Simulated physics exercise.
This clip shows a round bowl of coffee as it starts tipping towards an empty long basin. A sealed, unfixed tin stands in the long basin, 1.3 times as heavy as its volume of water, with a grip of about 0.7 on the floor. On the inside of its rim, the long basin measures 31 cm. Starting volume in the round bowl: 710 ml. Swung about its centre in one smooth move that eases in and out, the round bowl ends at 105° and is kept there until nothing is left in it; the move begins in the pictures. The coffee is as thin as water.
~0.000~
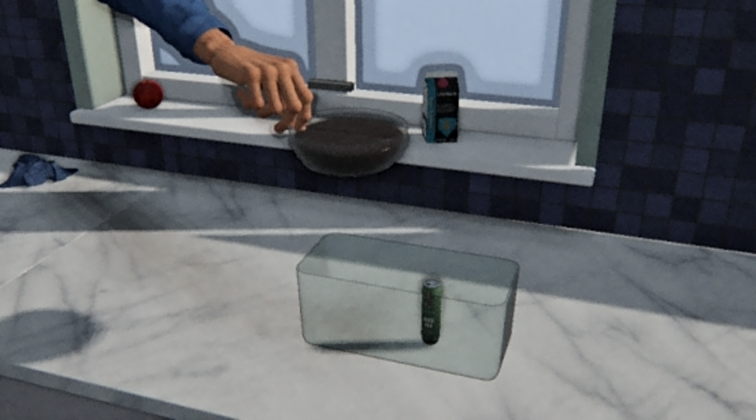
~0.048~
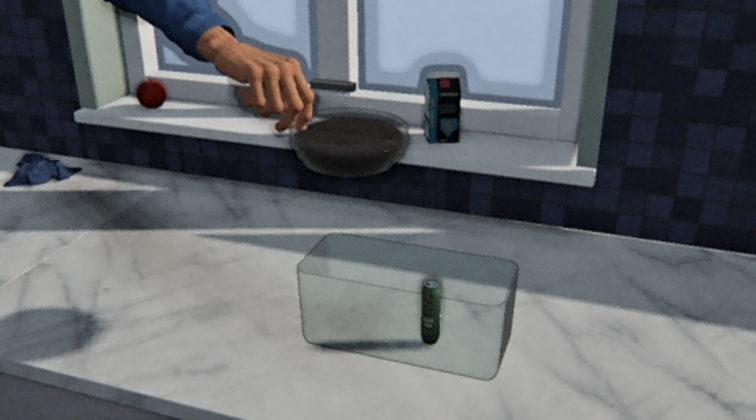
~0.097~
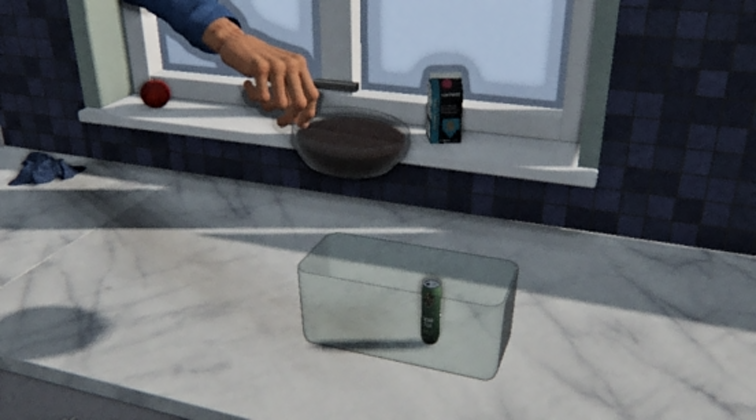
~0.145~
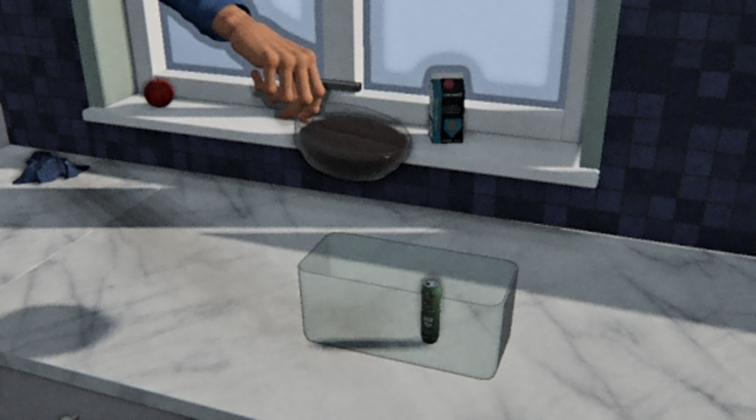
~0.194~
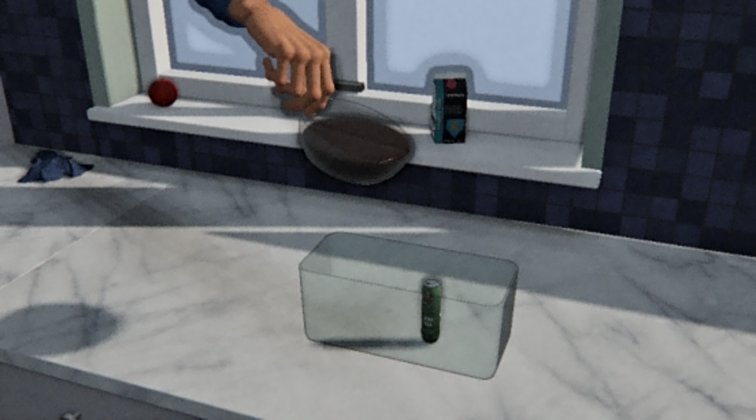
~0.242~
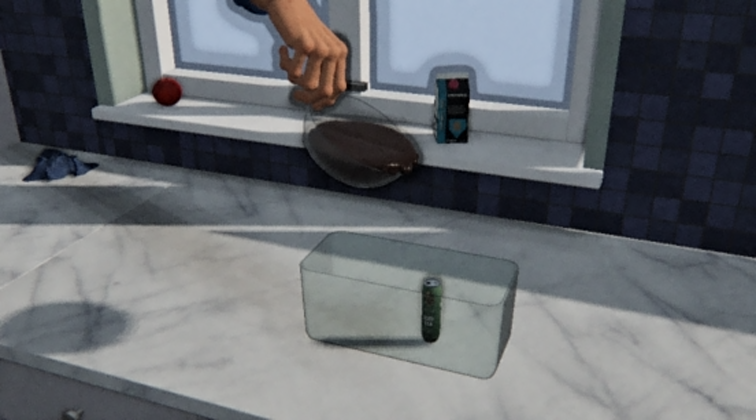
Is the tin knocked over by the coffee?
No.
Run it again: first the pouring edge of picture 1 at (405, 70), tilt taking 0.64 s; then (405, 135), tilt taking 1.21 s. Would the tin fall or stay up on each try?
First it remains upright; then it stays up.
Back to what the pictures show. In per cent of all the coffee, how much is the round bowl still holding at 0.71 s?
0 per cent or so.
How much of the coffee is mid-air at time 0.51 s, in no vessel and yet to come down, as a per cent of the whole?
It comes to about 52 percent.
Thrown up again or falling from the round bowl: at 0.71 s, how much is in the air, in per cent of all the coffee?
Something like 12 per cent of the total.
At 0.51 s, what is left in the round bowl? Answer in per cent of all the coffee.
Still held: Roughly 7 % of the total.
By 0.51 s the tilt is 95° and 7 per cent is still to pour; the tin stands where it began.
By 0.71 s the tilt is 105° and 0 per cent is still to pour; the tin stands where it began.
By 0.92 s the tilt is 105° and 0 per cent is still to pour; the tin stands where it began.
By 1.14 s the tilt is 105° and 0 per cent is still to pour; the tin stands where it began.
At rest the tin stands where it began.
